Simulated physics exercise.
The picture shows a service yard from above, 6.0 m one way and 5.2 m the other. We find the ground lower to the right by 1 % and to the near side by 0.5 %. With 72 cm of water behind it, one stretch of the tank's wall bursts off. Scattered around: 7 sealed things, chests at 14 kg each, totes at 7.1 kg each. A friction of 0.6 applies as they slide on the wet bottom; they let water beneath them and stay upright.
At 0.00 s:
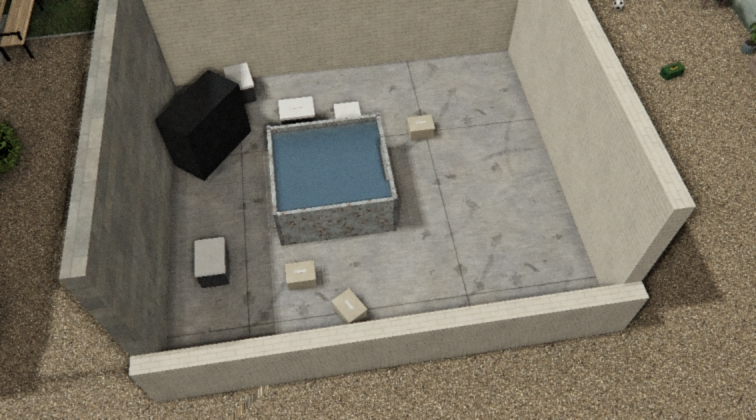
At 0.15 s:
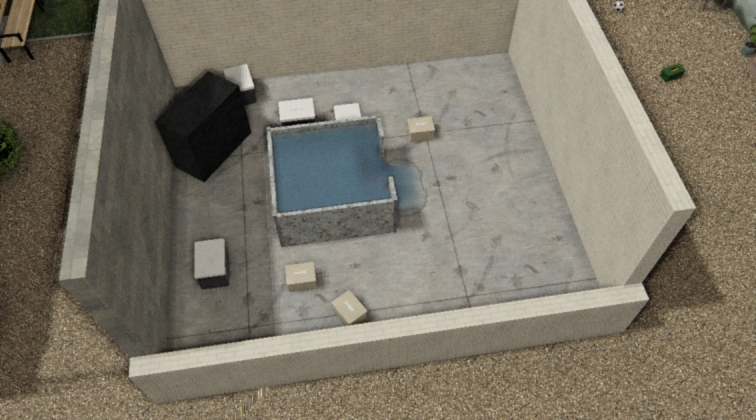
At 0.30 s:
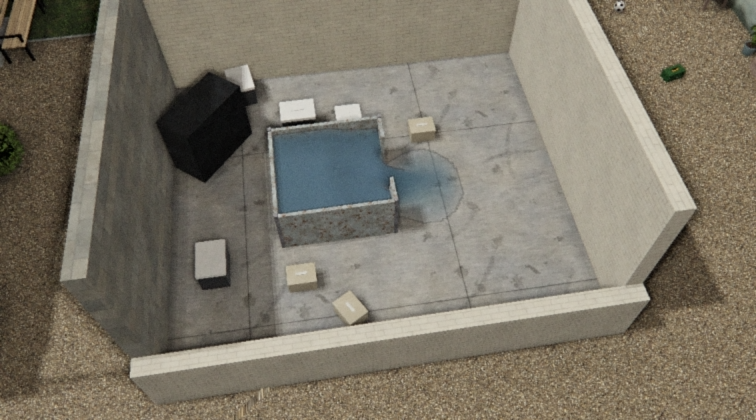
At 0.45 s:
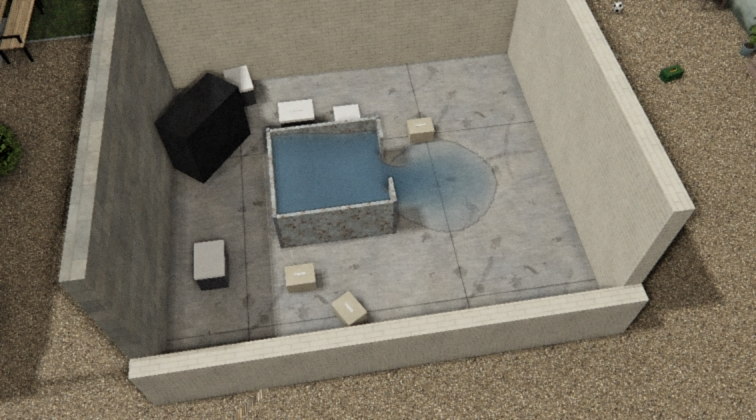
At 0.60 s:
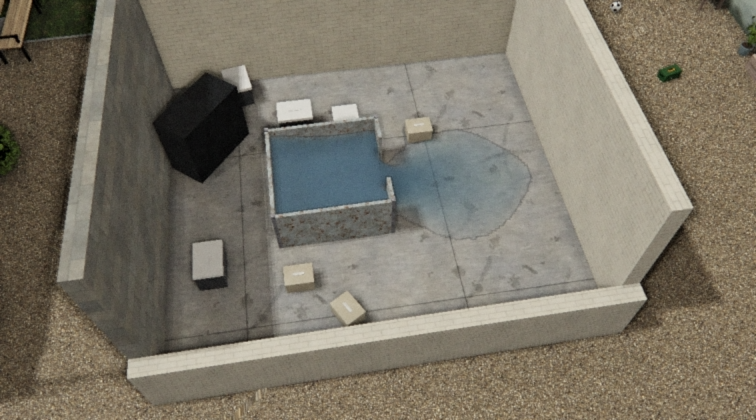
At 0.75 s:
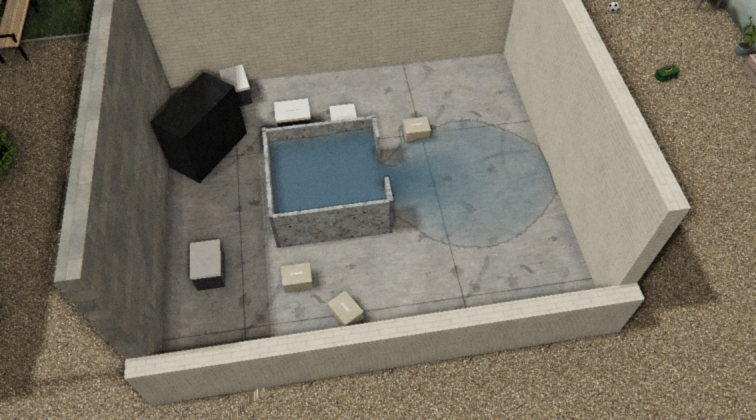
Water poured through a gap that opened in the right side of a raised stone tank, spreading across the walled yard's concrete floor in a widening, rounded sheet, while the scattered boxes stayed put.
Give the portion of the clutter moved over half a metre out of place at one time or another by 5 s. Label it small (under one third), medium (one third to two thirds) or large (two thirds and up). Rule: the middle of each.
Small.
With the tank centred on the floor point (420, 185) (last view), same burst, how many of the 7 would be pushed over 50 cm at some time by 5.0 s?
Count: 2.
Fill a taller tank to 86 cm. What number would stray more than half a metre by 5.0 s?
2.
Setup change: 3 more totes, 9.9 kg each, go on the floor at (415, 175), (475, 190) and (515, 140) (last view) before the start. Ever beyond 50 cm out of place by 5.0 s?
Reading them off in order: Clears the mark, clears the mark, clears the mark.
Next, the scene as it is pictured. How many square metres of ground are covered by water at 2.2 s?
I'd put it close to 13 m2.
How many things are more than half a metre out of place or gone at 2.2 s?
At that moment it comes to 0.
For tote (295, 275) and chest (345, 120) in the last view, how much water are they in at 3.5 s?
I'd put it at 0 cm and 0 cm respectively.
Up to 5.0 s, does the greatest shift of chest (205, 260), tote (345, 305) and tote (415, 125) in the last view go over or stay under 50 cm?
The first is inside the limit, the second beyond the limit, and the third inside the limit.
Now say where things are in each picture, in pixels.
A tote at (421, 123) rests on the ground; a chest at (296, 107) rests on the ground; 2.4 m2 under water; 0 of 7 have shifted, in the first frame.
A tote at (421, 124) rests on the ground; a chest at (296, 109), on the bottom; water covers 2.9 m2; 0 of 7 have shifted, in the second frame.
A tote at (422, 125), on the bottom; a chest at (297, 109), on the bottom; water covers 3.6 m2; 0 of 7 have shifted, in the third frame.
A tote at (420, 125), on the bottom; a chest at (296, 110), on the bottom; water covers 4.6 m2; 0 of 7 have shifted, in the fourth frame.
A tote at (419, 125), on the bottom; a chest at (294, 110), on the bottom; 5.8 m2 under water; 0 of 7 have shifted, in the fifth frame.
A tote at (417, 125), on the bottom; a chest at (292, 109), on the bottom; 7.2 m2 under water; 0 of 7 have shifted, in the sixth frame.
After 1.1 s 0 of 7 are over 50 cm from their spots; 0 afloat.
After 2.2 s 0 of 7 are over 50 cm from their spots; 0 afloat.
After 3.5 s 0 of 7 are over 50 cm from their spots; 0 afloat.
After 5.0 s 1 of 7 are over 50 cm from their spots, and 1 have been at some point; 0 afloat.
